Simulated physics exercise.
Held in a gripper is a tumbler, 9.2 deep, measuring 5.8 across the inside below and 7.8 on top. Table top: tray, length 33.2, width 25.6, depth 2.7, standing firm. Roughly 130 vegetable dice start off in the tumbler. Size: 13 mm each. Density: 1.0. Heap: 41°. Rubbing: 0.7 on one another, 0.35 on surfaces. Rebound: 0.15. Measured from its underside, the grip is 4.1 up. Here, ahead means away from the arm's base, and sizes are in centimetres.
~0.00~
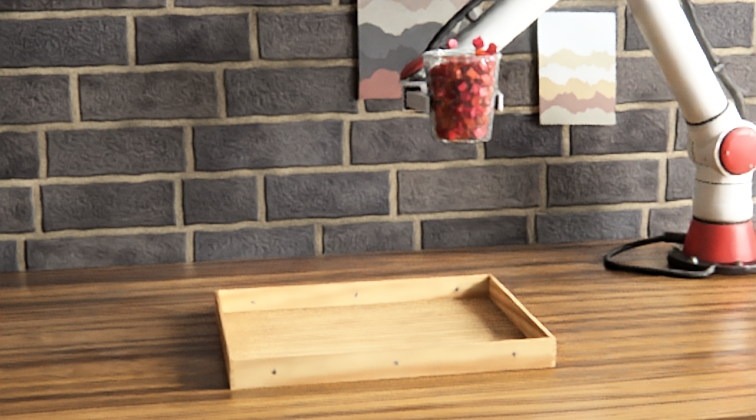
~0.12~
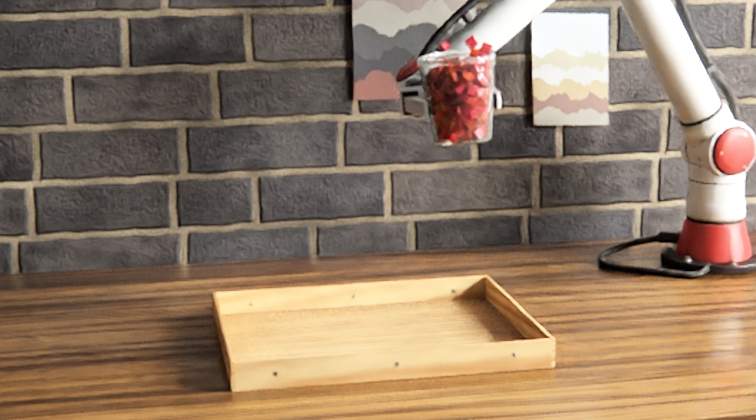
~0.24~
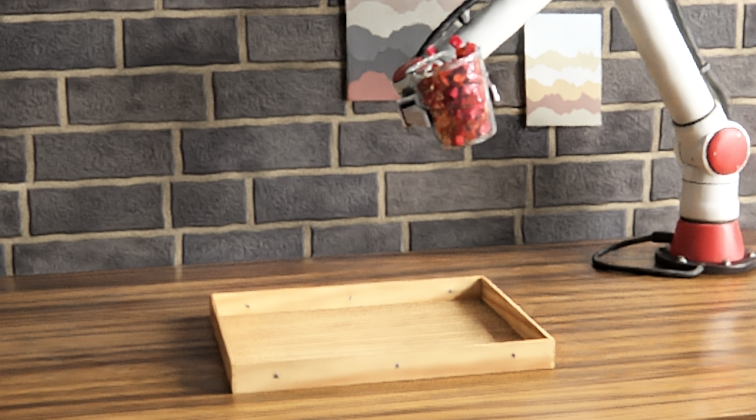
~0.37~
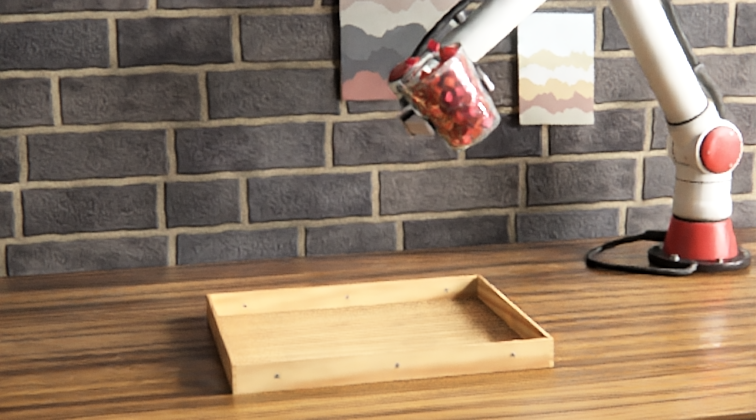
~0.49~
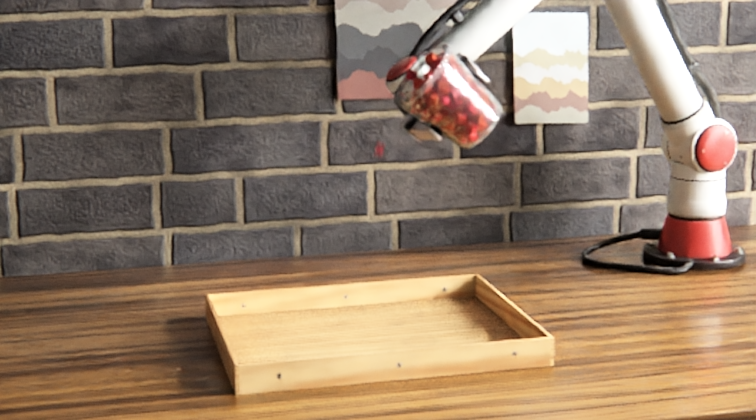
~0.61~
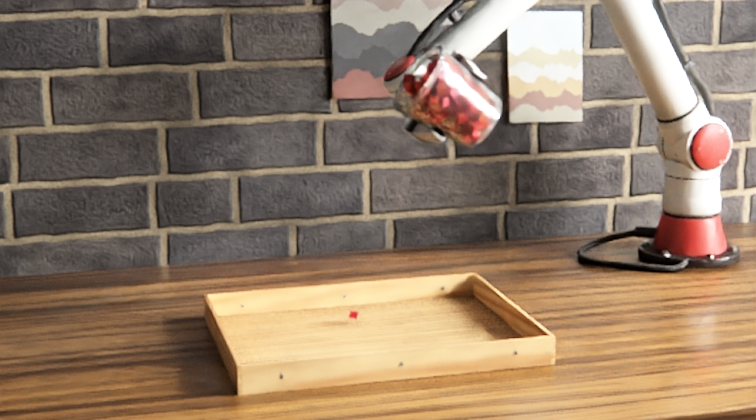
A white and red robot arm holds a clear tumbler packed with small red dice above a wooden table, seen from the front and slightly above against a dark brick wall with two wavy-patterned prints. A shallow, empty light-wood tray sits below, left of the arm's base. The gripper tilts the tumbler steadily leftward, and one red piece drops into the tray as the camera drifts slightly.
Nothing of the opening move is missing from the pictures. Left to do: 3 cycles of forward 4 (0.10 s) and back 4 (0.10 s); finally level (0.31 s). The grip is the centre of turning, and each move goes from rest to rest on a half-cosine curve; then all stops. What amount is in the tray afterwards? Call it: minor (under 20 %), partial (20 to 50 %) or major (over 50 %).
My call is partial.
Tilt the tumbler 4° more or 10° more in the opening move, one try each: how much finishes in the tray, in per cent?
I'd say close to 40 and 55 per cent, in that order.
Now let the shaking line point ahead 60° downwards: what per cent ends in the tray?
Roughly 10 per cent.
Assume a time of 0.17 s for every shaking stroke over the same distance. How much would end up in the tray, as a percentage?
It would come to roughly 10 %.
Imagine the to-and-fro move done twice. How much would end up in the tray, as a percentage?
About 30 per cent, then.
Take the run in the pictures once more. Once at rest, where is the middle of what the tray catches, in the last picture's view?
Roughly at (316, 336) in the last picture.
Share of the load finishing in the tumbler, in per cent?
Around 65 per cent.
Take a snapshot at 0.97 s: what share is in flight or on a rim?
It amounts to roughly 7 in a hundred.
By 0.97 s, tilted 54° forward, highest piece 30 above the table; 103 in the tumbler, 22 in the tray, 9 in flight or on a rim.
By 1.34 s, tilted 34° forward, highest piece 29 above the table; 90 in the tumbler, 37 in the tray, 7 in flight or on a rim.
By 1.72 s, level, highest piece 32 above the table; 90 in the tumbler, 44 in the tray.
By 2.77 s, level, highest piece 32 above the table; 90 in the tumbler, 44 in the tray.
Final count, 90 in the tumbler, 44 in the tray. That is 33 % in the tray.
